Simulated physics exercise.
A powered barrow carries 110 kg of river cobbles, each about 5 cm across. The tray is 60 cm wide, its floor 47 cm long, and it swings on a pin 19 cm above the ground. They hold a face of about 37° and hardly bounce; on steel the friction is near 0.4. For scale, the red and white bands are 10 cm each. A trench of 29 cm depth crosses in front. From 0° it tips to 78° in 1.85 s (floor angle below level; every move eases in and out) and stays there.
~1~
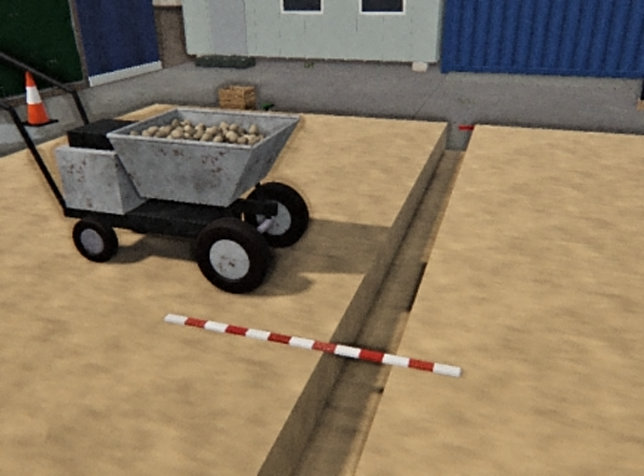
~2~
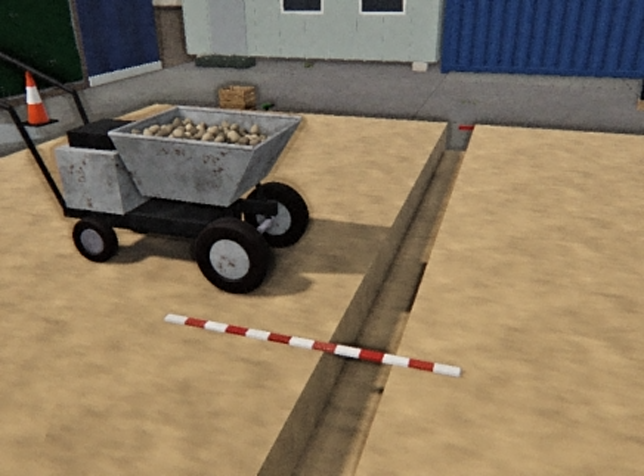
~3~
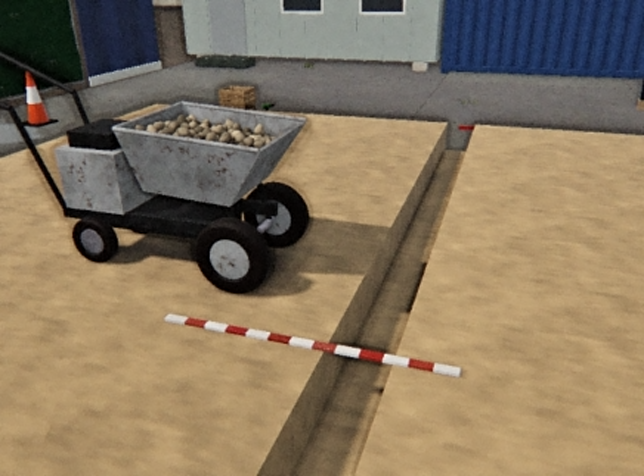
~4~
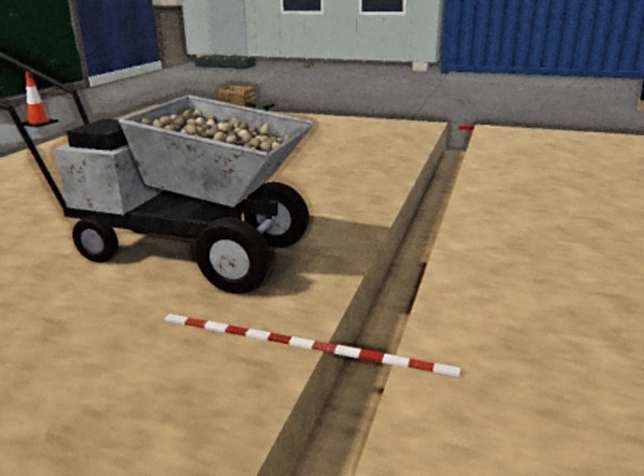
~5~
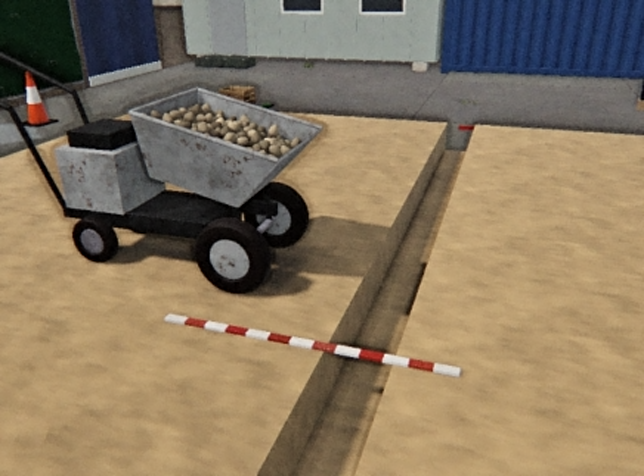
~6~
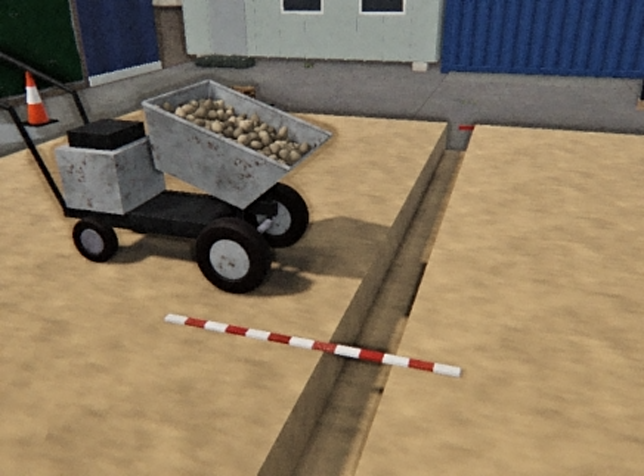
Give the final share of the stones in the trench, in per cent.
Close to 94 in a hundred.
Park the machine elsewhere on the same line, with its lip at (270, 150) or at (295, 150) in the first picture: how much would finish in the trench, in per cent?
First some 75, then 50 per cent.
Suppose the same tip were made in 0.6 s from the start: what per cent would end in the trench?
In that case some 65 per cent.
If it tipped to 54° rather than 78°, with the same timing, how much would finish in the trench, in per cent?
It would be near 20 per cent.
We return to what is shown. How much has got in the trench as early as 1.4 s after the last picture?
About 50 per cent by then.
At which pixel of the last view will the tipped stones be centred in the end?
Around (391, 318).
Then, 0.8 s after the last picture the floor is at 66°, 98 % in the tray, 2 % in the trench; the foremost stones are at (383, 262).
Then, 1.4 s after the last picture the floor is at 78°, 48 % in the tray, 48 % in the trench, 4 % past the trench; the foremost stones are at (473, 297).
Then, 1.7 s after the last picture the floor is at 78°, 22 % in the tray, 72 % in the trench, 6 % past the trench; the foremost stones are at (506, 297).
Then, 3.7 s after the last picture the floor is at 78°, 0 % in the tray, 94 % in the trench, 6 % past the trench; the foremost stones are at (511, 301).
